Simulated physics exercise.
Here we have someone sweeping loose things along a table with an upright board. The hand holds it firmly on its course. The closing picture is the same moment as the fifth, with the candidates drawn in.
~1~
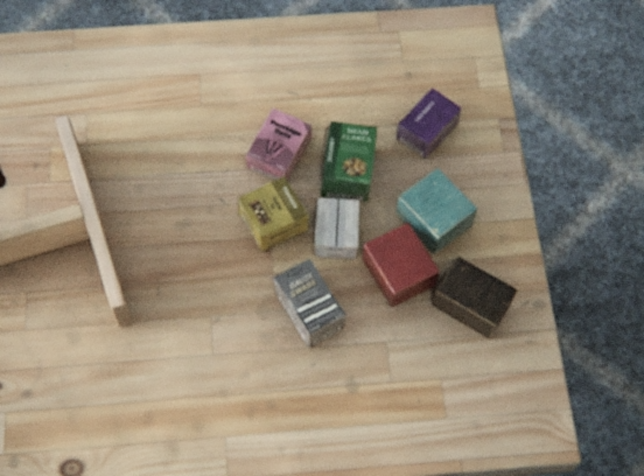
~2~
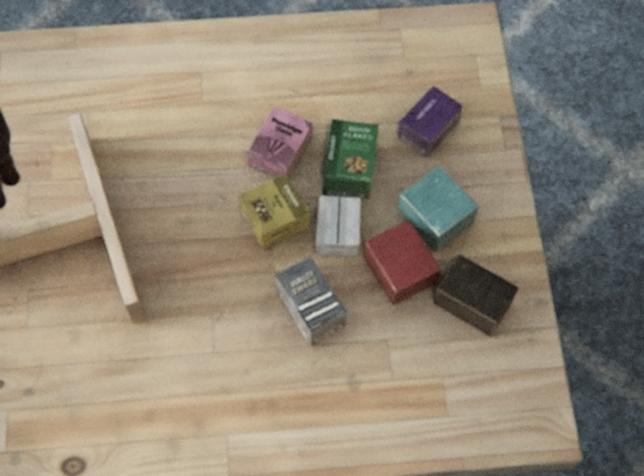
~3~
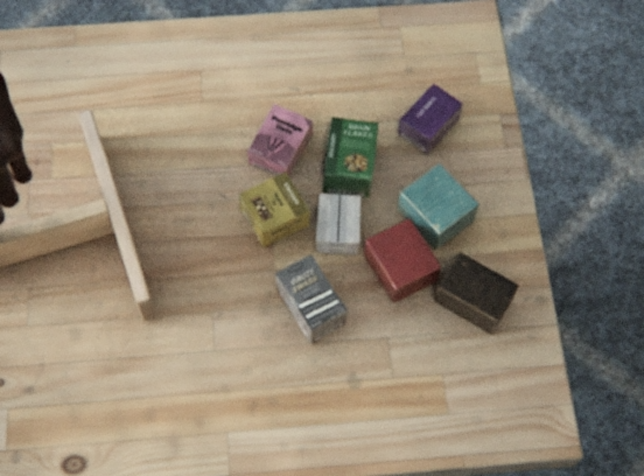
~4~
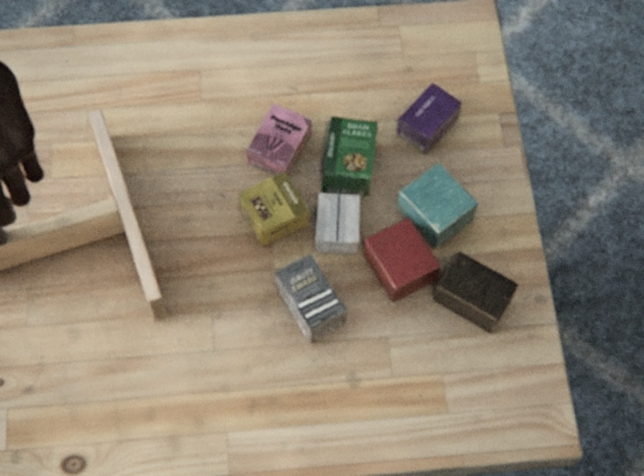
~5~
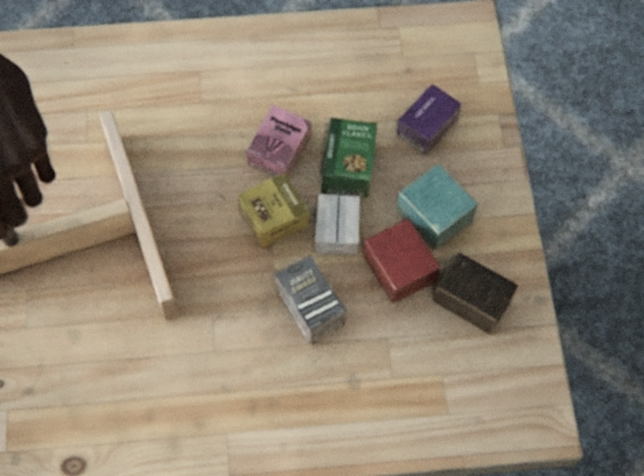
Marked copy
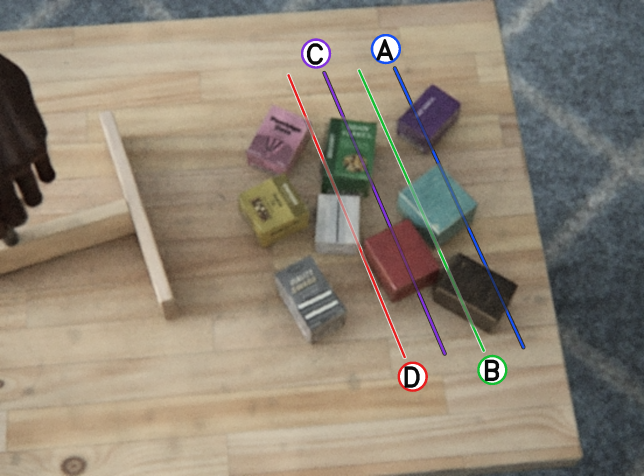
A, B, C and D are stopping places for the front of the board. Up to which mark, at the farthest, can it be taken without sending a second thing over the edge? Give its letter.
B.
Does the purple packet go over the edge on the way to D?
By then, no.
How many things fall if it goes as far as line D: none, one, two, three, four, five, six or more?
The count is none.
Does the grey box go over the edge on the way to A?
By then, no.
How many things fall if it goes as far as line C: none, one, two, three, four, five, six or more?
In all, none.
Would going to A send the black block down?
By then, yes.
On the copy, A at (456, 199); B at (418, 202); C at (381, 205); D at (343, 208).
On B. First, board (237, 194); black block (475, 293); purple packet (430, 119).
Then, board (338, 187); black block (502, 302); purple packet (447, 115).
Finally, board (416, 181); purple packet (508, 96); black block (541, 315); none fallen.
By contrast, A drops four; C is within the limit but short; D is within the limit but short.
